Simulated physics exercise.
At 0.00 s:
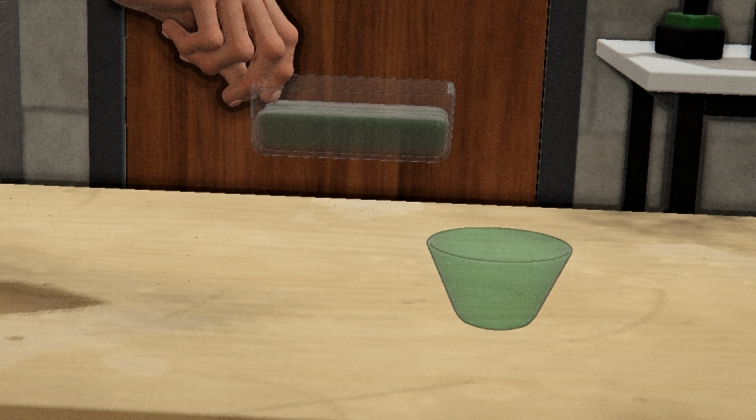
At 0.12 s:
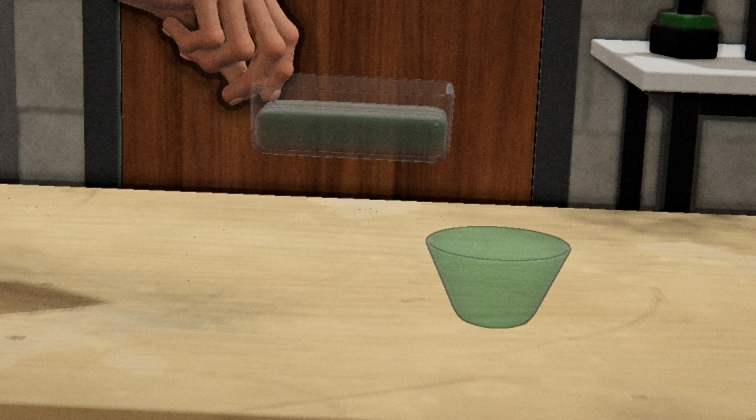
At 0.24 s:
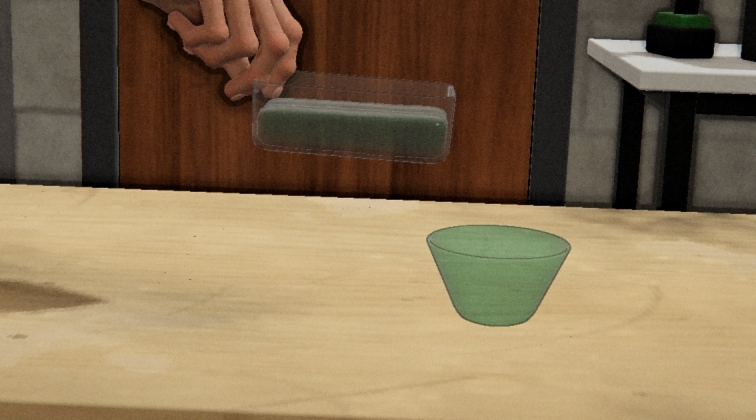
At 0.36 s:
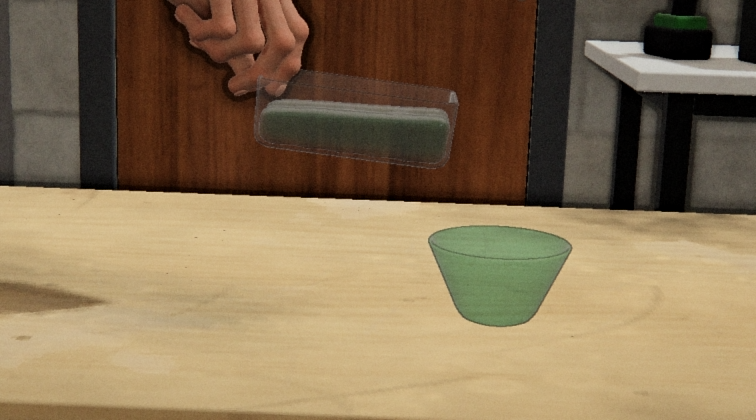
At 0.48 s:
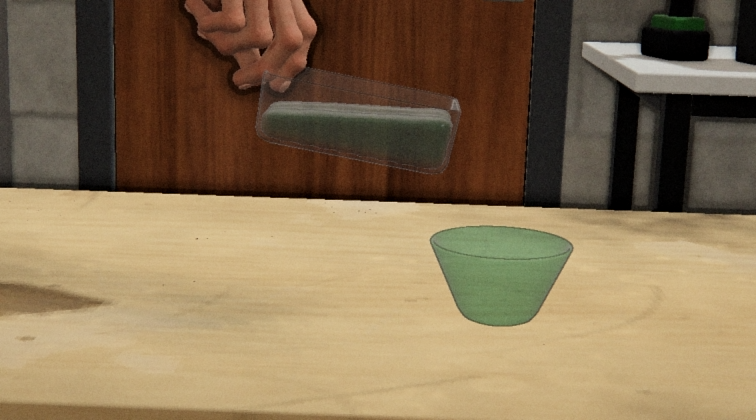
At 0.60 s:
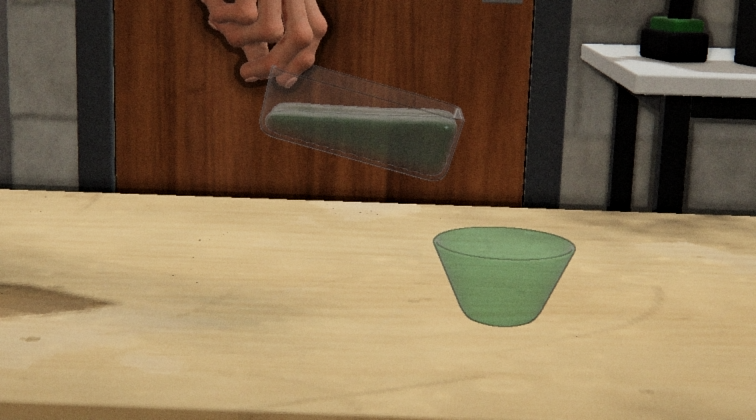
In the video, a hand holds a clear oblong tub of dark green-looking liquid above and to the left of a wide green cup on a wooden table, then gradually tilts the tub slightly to the right.
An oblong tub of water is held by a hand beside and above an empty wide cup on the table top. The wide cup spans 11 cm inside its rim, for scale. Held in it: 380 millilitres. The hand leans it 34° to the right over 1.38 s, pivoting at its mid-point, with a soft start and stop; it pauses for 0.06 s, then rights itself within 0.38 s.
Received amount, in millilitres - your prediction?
I would say roughly 170 ml is received.
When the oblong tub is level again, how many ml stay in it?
Roughly 200 ml stays in it.
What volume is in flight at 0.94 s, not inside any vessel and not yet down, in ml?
Roughly 30 ml.
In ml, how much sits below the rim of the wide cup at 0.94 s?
Some 0 ml.
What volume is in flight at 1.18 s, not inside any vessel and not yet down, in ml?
I'd estimate close to 60 ml in the air.
By 0.94 s the tilt is 26° and the wide cup has 0 ml, the oblong tub 350 ml, and 0 ml is on the table top.
By 1.18 s the tilt is 32° and the wide cup has 50 ml, the oblong tub 270 ml, and 0 ml is on the table top.
By 1.43 s the tilt is 34° and the wide cup has 135 ml, the oblong tub 210 ml, and 5 ml is on the table top.
By 1.71 s the tilt is 7° and the wide cup has 170 ml, the oblong tub 200 ml, and 10 ml is on the table top.
At rest the wide cup has 170 ml, the oblong tub 200 ml, and 10 ml is on the table top.
